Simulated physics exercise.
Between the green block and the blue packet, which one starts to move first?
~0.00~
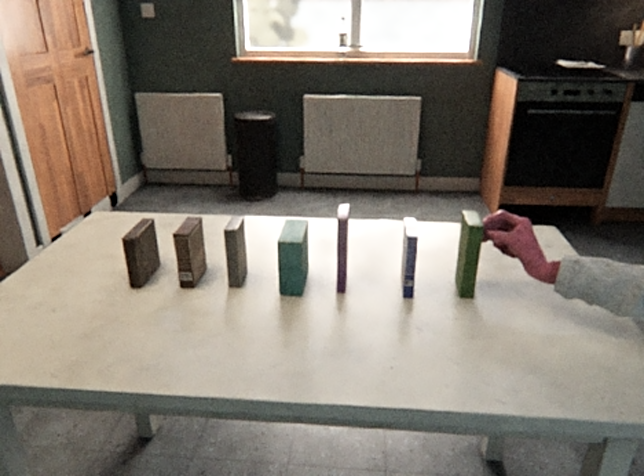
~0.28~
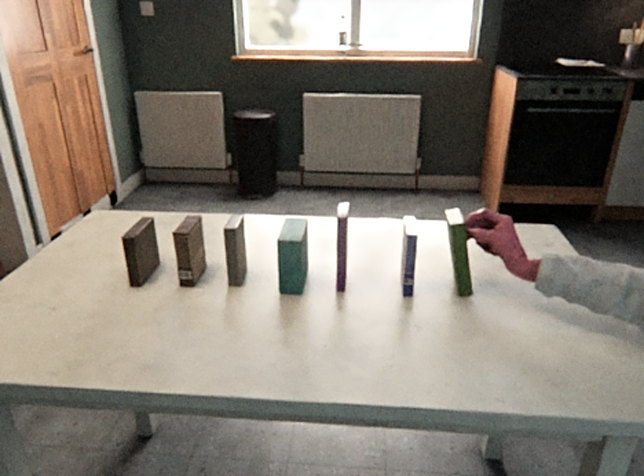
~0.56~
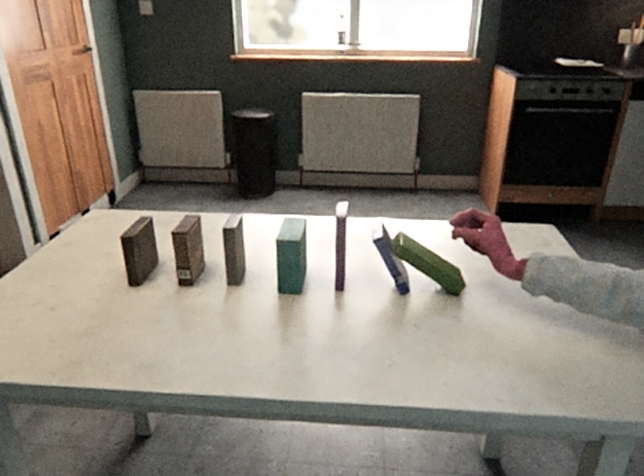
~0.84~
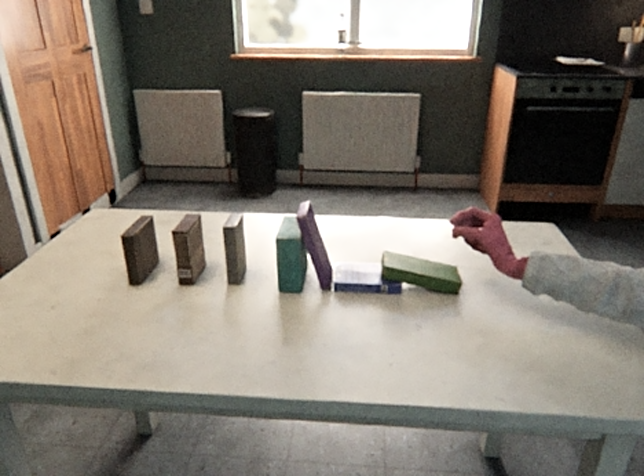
The green block starts to move first, tilting left at the hand's touch while the blue packet is still upright. The blue packet only starts to tip afterwards, when the green block falls against it.
A hand in a pale sleeve reaches in from the right over a white table in a kitchen, seen from the front by a slightly swaying camera, where upright blocks stand in a spaced row. From the left they are dark, brown, grey, turquoise, purple, blue and green. The fingers tip the green block leftward, and it topples into the blue packet. The blue packet falls against the purple block, which tilts left onto the turquoise one. In the end, the blue packet lies flat with the green block resting on its end, the purple block leans, and the others still stand.
